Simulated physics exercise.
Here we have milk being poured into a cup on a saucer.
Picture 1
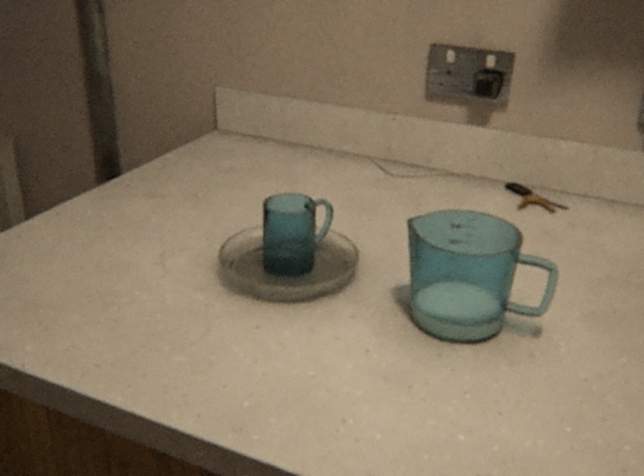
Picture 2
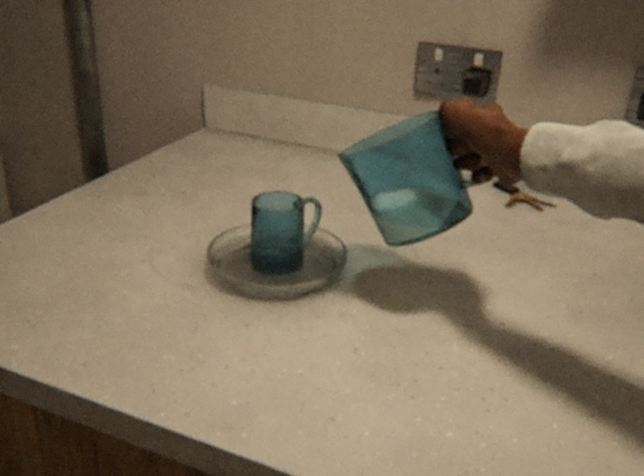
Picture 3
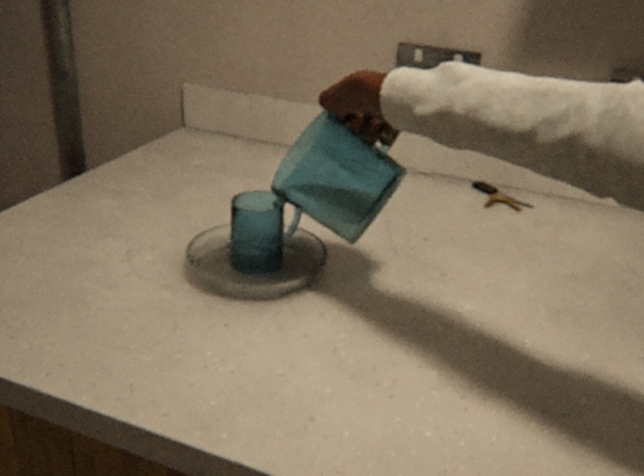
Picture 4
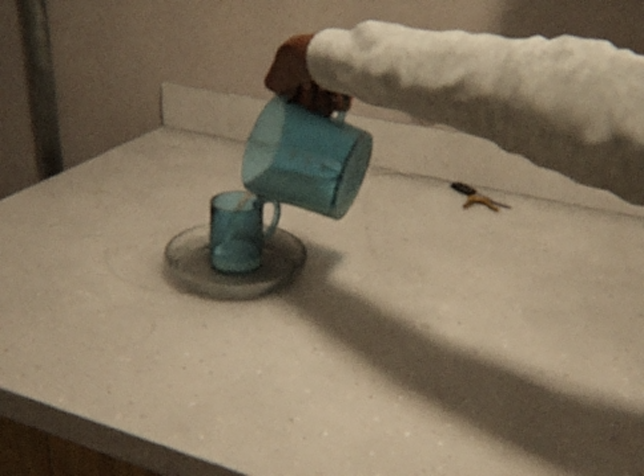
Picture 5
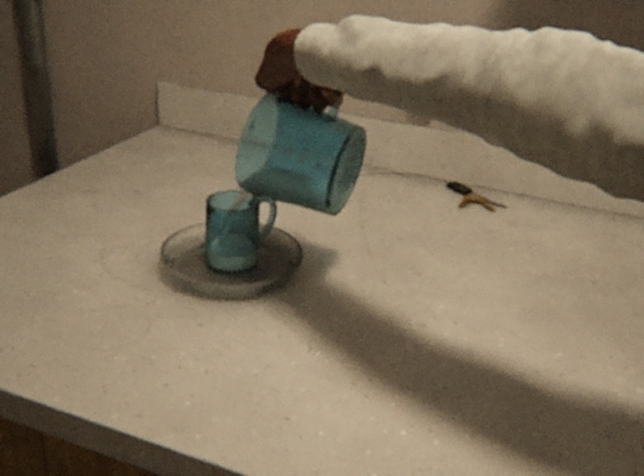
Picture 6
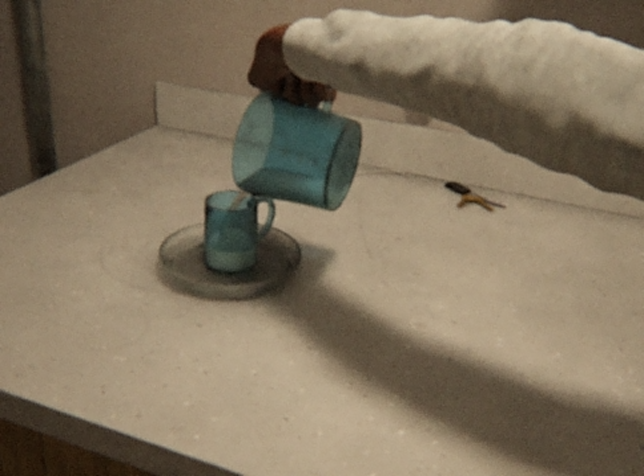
The footage shows a blue cup on a glass saucer beside a blue measuring jug on a countertop; a hand lifts the jug, carries it left, tilts it over the cup and pours milk, the level in the cup rising.
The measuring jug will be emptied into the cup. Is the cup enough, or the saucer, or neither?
In the end it stays in the cup.
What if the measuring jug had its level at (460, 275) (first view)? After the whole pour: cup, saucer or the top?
Then: Reaches the saucer.
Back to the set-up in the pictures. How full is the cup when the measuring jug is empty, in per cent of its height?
Close to 55 %.
Soon after, the cup is about half full; the saucer is dry.
In the end, the cup is about half full; the saucer is dry.
